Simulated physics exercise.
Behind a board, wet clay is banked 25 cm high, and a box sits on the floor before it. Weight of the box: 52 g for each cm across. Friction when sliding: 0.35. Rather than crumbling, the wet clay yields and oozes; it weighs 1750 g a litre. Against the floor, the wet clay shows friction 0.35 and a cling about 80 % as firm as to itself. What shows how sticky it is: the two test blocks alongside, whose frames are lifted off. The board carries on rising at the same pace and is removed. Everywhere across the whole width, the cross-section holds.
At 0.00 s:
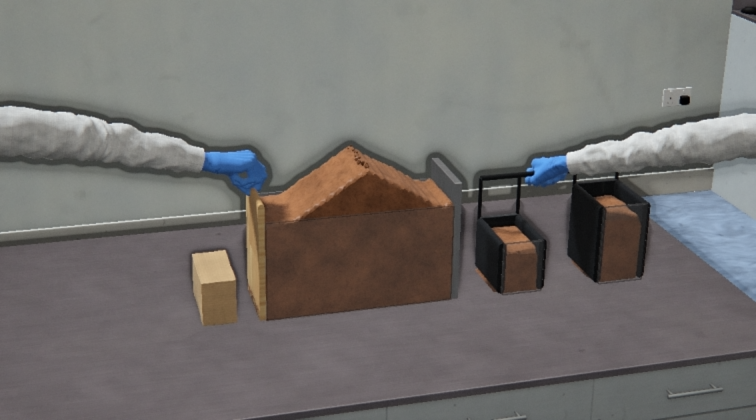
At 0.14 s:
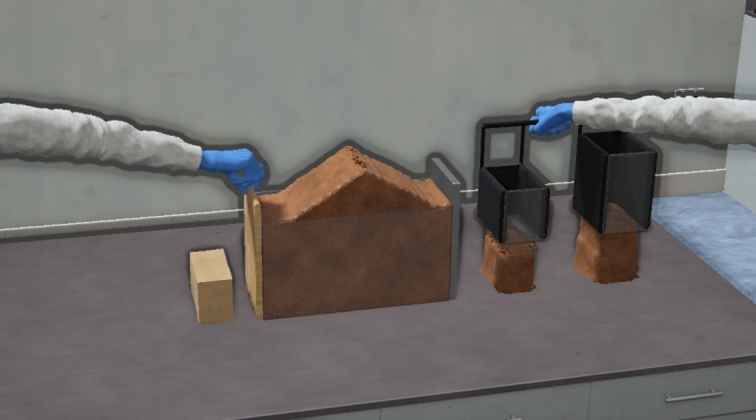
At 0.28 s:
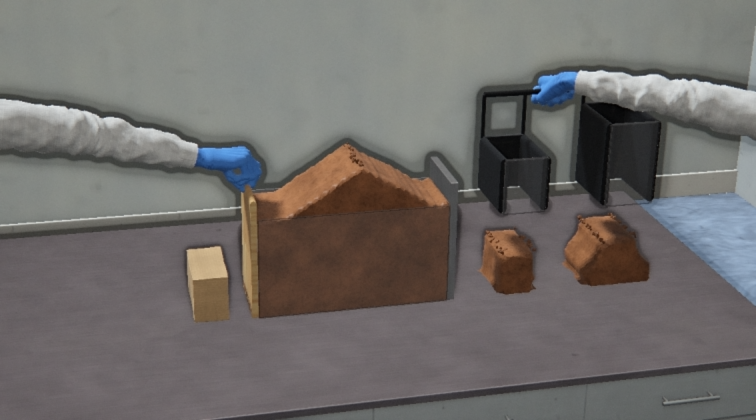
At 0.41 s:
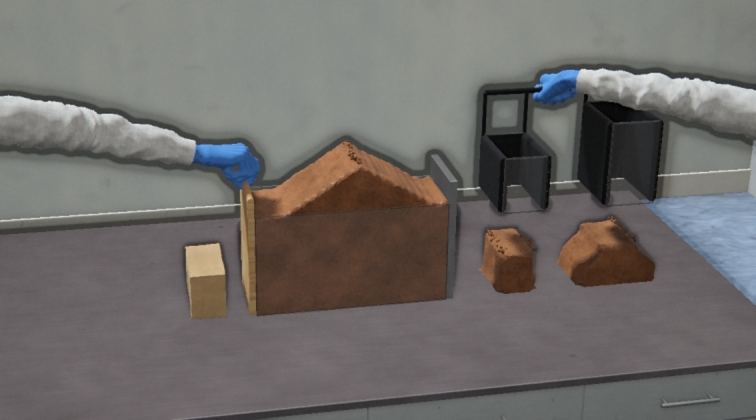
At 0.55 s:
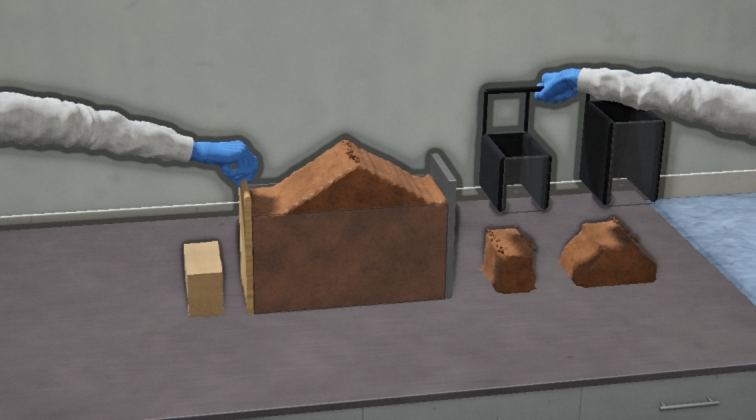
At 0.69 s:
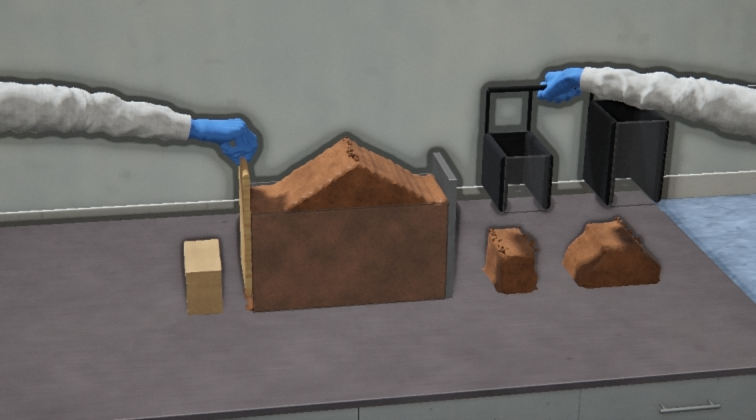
The clip shows gloved hands beside a brown clay mound banked behind a board; black molds are lifted off two small blocks, the right one slumping while the left keeps its height, then the left hand raises the board slightly.
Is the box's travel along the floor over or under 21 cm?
It should come out greater than 21 centimetres.
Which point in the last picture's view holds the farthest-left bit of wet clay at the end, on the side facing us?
Roughly at (108, 309).
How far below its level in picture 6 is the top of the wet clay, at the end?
About 10.0 cm.
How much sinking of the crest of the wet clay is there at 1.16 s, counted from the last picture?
By my estimate, near 6.5 cm.
After 0.90 s, the box has not moved.
After 1.16 s, the box has been pushed 5.9 cm.
After 1.41 s, the box has been pushed 20 cm.
After 1.67 s, the box has been pushed 27 cm.
After 1.82 s, the box has been pushed 27 cm.
